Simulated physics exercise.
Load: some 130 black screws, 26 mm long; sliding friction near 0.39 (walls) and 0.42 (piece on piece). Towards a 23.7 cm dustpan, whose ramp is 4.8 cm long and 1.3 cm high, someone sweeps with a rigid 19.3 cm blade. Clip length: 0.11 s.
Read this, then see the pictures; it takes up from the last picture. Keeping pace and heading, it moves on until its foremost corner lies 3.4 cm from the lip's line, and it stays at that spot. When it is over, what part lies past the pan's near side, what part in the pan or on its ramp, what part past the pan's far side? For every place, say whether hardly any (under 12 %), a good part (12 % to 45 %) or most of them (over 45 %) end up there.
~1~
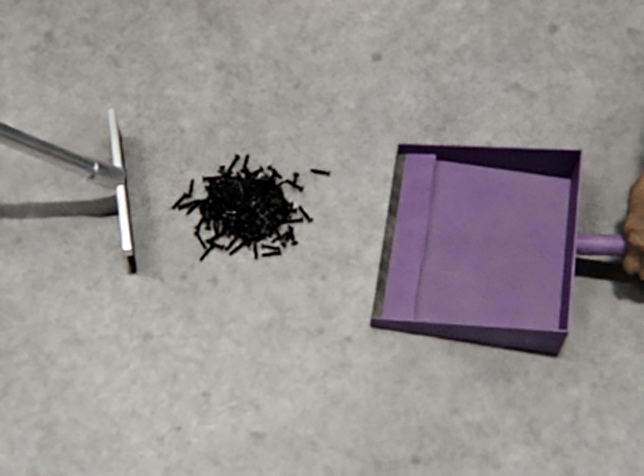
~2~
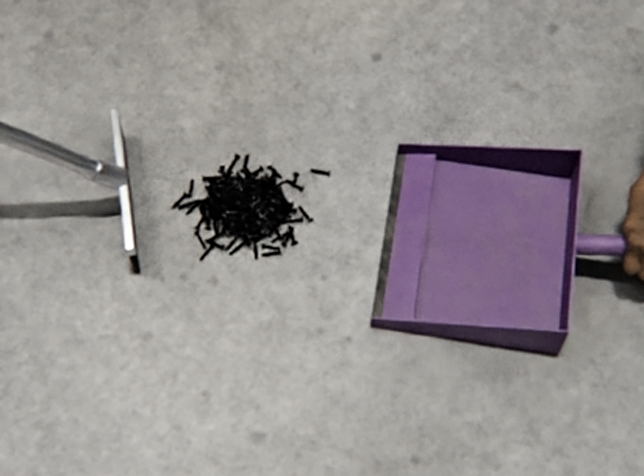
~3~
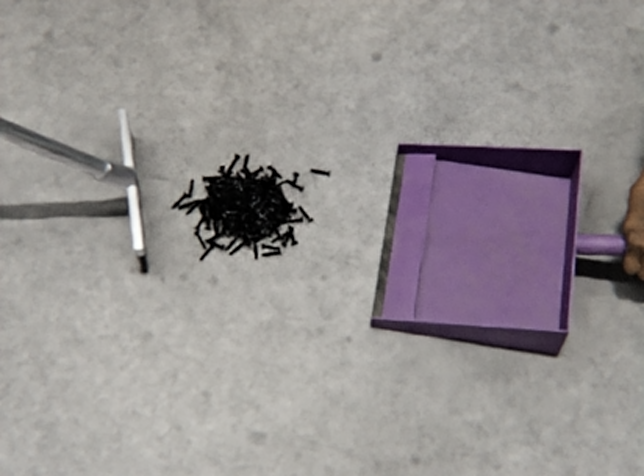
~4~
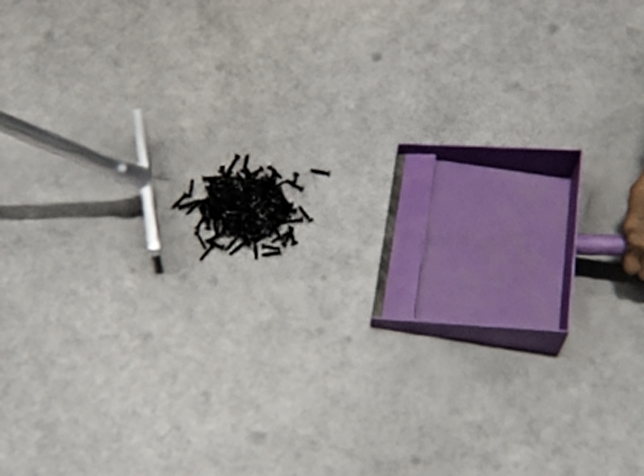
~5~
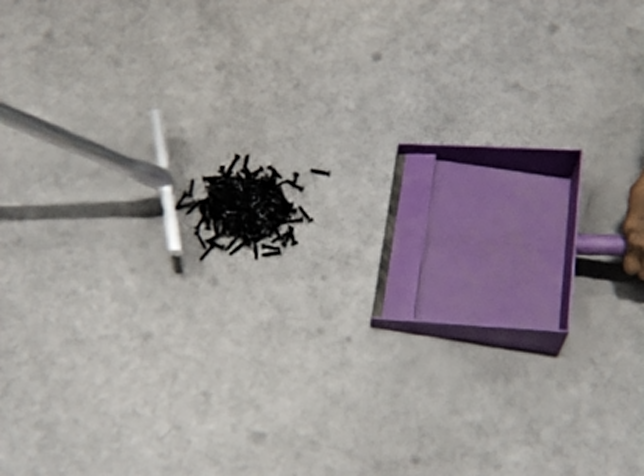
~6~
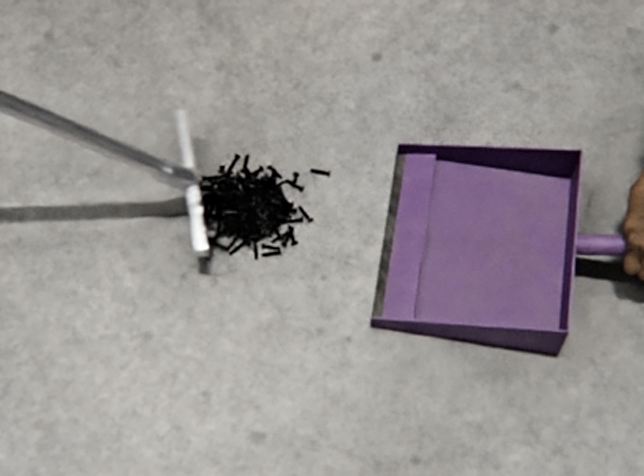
Near side: A small amount. Pan: A large amount. Far side: A fair amount.
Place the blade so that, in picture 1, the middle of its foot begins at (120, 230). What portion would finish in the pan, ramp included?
About 50 per cent.
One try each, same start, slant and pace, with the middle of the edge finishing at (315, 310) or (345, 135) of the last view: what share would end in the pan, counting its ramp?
I'd expect around 30 percent, then around 40 percent.
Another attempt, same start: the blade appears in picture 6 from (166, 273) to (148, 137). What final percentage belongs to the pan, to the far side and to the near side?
You'd see pan at 0, far at 0 and near at 0.
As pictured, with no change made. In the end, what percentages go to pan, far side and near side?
In per cent - near side 0, pan 55, far side 15.
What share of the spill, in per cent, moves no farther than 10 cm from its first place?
About 0 percent.
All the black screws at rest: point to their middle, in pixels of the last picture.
Estimated resting centre: Around (420, 188).
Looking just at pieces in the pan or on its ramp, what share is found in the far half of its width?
80 per cent.
Then, 0.07 s after the last picture, middle of the blade 13 cm from the lip; 0 % over the lip, far side 0 %, near side 0 %.
Then, 0.12 s after the last picture, middle of the blade 8 cm from the lip; 0 % over the lip, far side 5 %, near side 0 %.
Then, 0.31 s after the last picture, middle of the blade 7 cm from the lip; 60 % over the lip, far side 15 %, near side 0 %.
In the end, near side 0 %, pan 55 %, far side 15 %, in front of the lip or behind the blade 25 %.
